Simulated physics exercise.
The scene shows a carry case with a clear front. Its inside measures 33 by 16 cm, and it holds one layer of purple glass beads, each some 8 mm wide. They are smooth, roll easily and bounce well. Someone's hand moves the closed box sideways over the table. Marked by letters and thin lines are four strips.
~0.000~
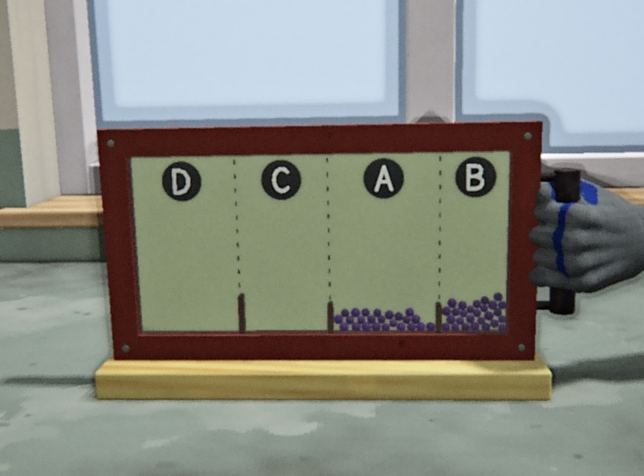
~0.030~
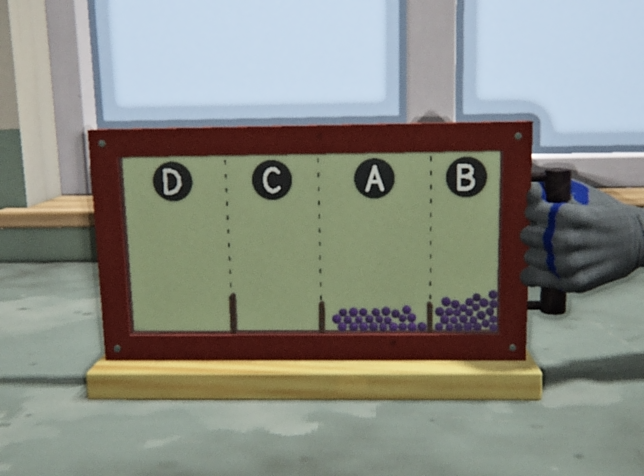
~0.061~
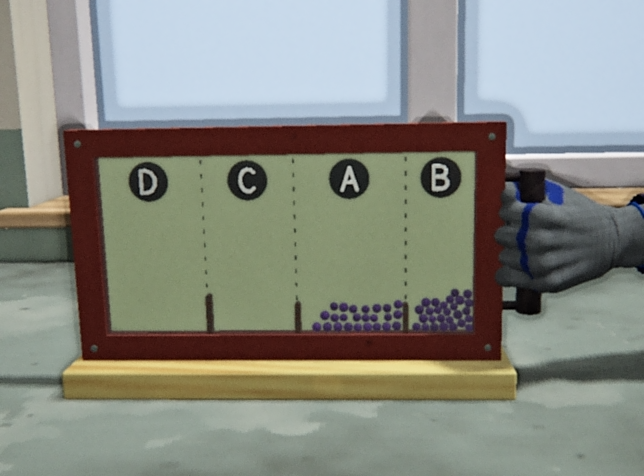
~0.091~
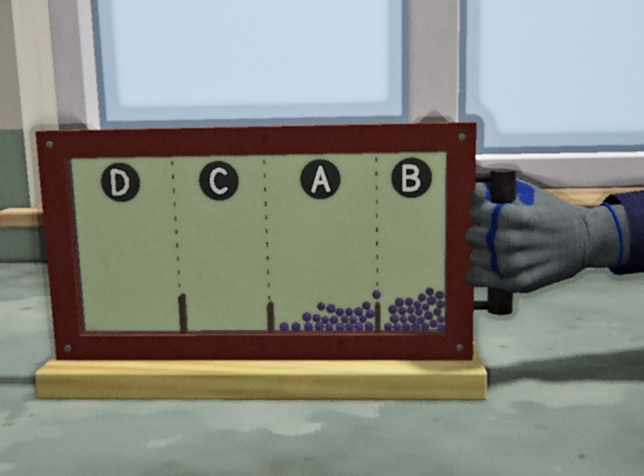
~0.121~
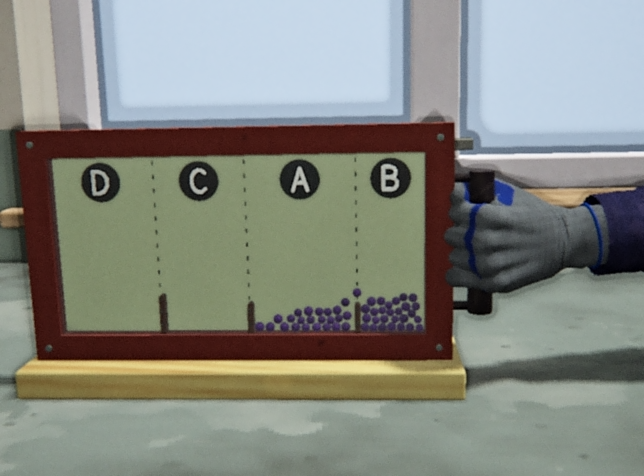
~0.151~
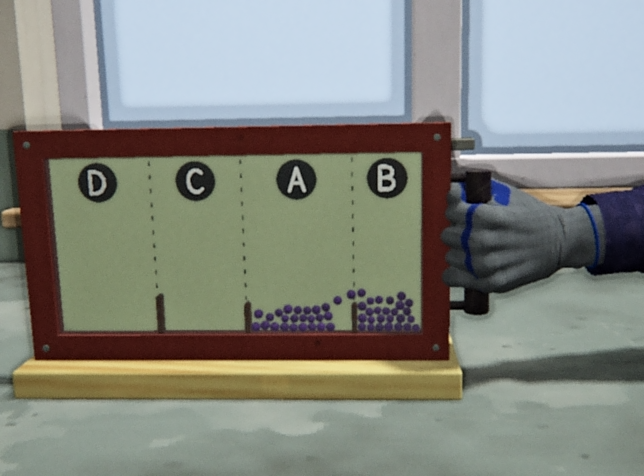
At the start, purple beads lie in sections A and B of a clear-fronted red box, heaped higher in B, with a gray hand gripping its right-side handle. The hand slides the box left across the table, and the beads shift within both sections, a few rising over the divider between them.
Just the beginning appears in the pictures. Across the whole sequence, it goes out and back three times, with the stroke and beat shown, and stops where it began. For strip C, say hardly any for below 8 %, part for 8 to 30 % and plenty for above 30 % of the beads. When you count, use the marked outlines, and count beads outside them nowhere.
Strip C: Part.
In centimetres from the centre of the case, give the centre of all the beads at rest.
Some 8 cm right and 7 cm below.
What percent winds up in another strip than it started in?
About 30 %.
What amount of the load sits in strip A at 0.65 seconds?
I'd say some 45 in a hundred.
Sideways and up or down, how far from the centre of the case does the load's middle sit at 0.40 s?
Roughly 10 centimetres to the right and 6 centimetres below.
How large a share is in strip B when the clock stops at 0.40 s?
The share there is around 50 %.
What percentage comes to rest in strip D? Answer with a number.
Roughly 0 per cent.
After 0.40 s, it is 7 cm to the left; the beads' middle is 10 cm right of and 6 cm below the centre; A 45 %, B 50 %, C 5 %.
After 0.65 s, it is 5 cm to the left; the beads' middle is 9 cm right of and 6 cm below the centre; A 45 %, B 45 %, C 10 %.
After 0.86 s, it is at its start; the beads' middle is 7 cm right of and 6 cm below the centre; A 40 %, B 40 %, C 15 %.
All still by 2.4 s, it is at its start; A 40 %, B 45 %, C 15 %, D 0 %.
